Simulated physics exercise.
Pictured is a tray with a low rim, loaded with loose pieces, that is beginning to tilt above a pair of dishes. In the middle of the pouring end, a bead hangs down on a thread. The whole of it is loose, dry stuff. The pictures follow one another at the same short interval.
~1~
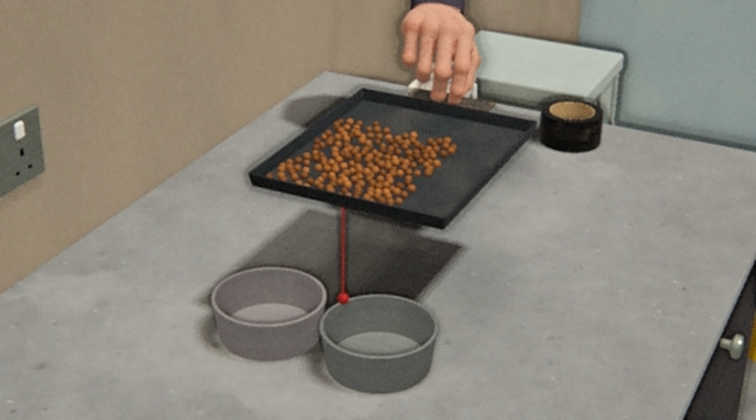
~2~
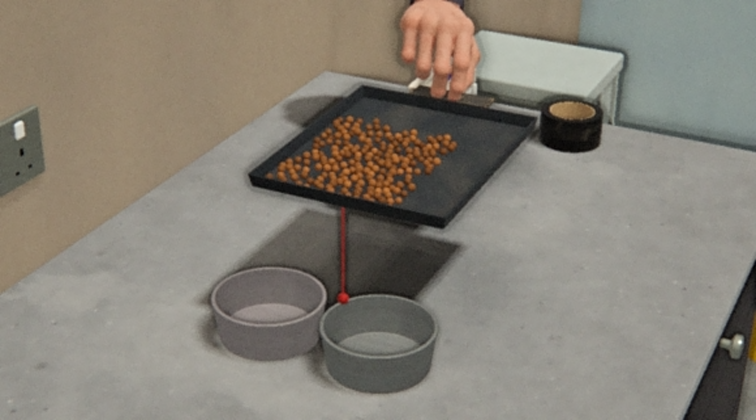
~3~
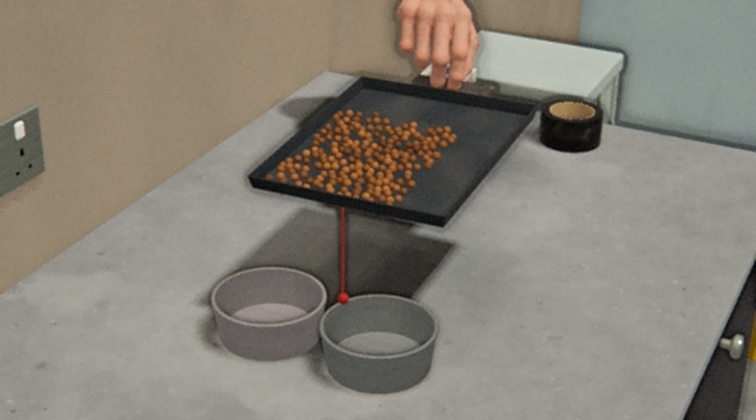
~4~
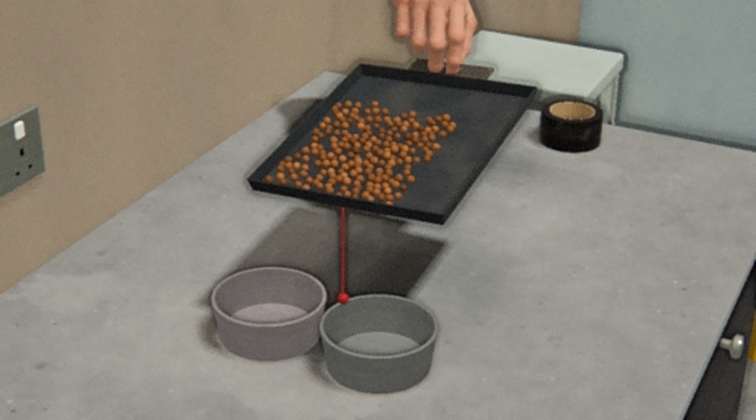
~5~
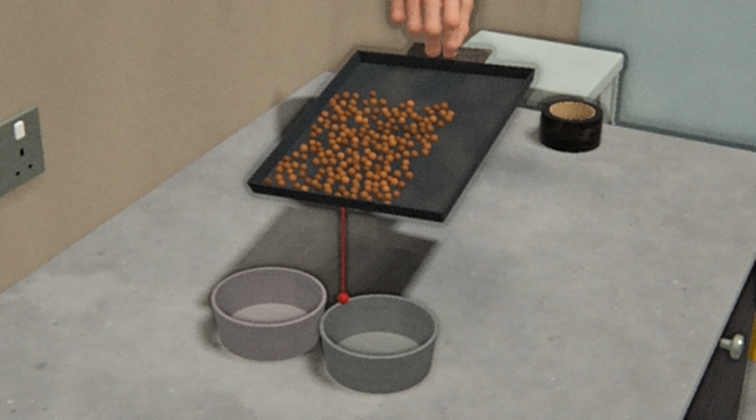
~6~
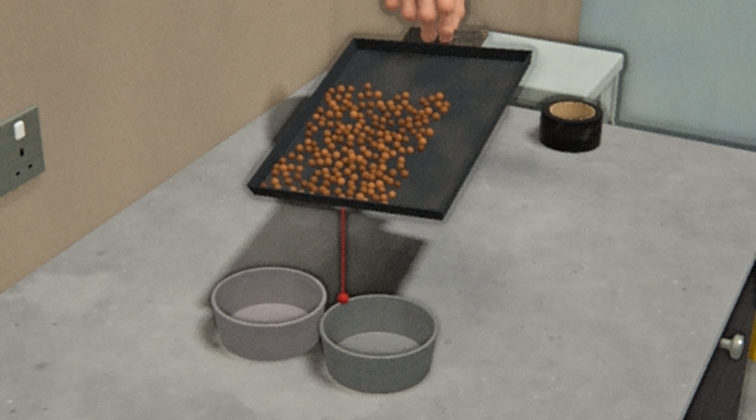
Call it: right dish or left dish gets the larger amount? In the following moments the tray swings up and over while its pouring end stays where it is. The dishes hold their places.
Left dish.
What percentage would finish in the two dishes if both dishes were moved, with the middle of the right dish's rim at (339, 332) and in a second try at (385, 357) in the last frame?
About 90 per cent, then about 60 per cent.
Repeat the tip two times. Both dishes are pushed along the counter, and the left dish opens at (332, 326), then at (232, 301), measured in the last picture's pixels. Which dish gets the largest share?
First the left dish, then the left-hand dish.
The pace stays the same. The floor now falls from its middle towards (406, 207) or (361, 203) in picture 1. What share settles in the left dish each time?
In turn some 0 and 10 per cent.
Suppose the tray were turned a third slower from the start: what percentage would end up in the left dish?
Close to 80 per cent.
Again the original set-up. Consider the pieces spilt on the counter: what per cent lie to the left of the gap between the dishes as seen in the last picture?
Roughly 90 in a hundred.
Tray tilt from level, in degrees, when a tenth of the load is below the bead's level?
About 95 degrees.
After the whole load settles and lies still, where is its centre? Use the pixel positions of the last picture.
Near (262, 333), more or less.
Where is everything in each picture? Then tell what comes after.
The first picture shows corners of the pouring end near (252, 173) and (444, 216), level; middle of the load near (368, 160), cereal balls; left dish near (241, 338); right dish near (353, 370); bead on its thread near (343, 299).
The second picture shows corners of the pouring end near (252, 173) and (443, 216), level; middle of the load near (368, 159).
The third picture shows corners of the pouring end near (252, 175) and (443, 214), tipped barely, lowest at the left corner; middle of the load near (367, 155).
The fourth picture shows corners of the pouring end near (251, 178) and (442, 212), tipped a little, lowest at the left corner; middle of the load near (367, 149).
The fifth picture shows corners of the pouring end near (251, 181) and (441, 210), tipped a little, lowest at the left corner; middle of the load near (365, 144).
The sixth picture shows corners of the pouring end near (251, 184) and (439, 209), tipped clearly, lowest at the left corner; middle of the load near (360, 142), near half on the move; left dish near (241, 338); right dish near (353, 370).
Shortly afterwards, tray tipped steeply; all but a few on the tray; only a few in the left dish; a little in the air.
Next, tray tipped past a quarter turn; near a quarter on the tray; near half in the left dish; a little outside both; near a quarter in the air.
Some moments later, tray tipped past a quarter turn; only a few in the right dish; the bulk in the left dish; near a quarter outside both.
In the end, tray tipped past a quarter turn; only a few in the right dish; the bulk in the left dish; near a quarter outside both.
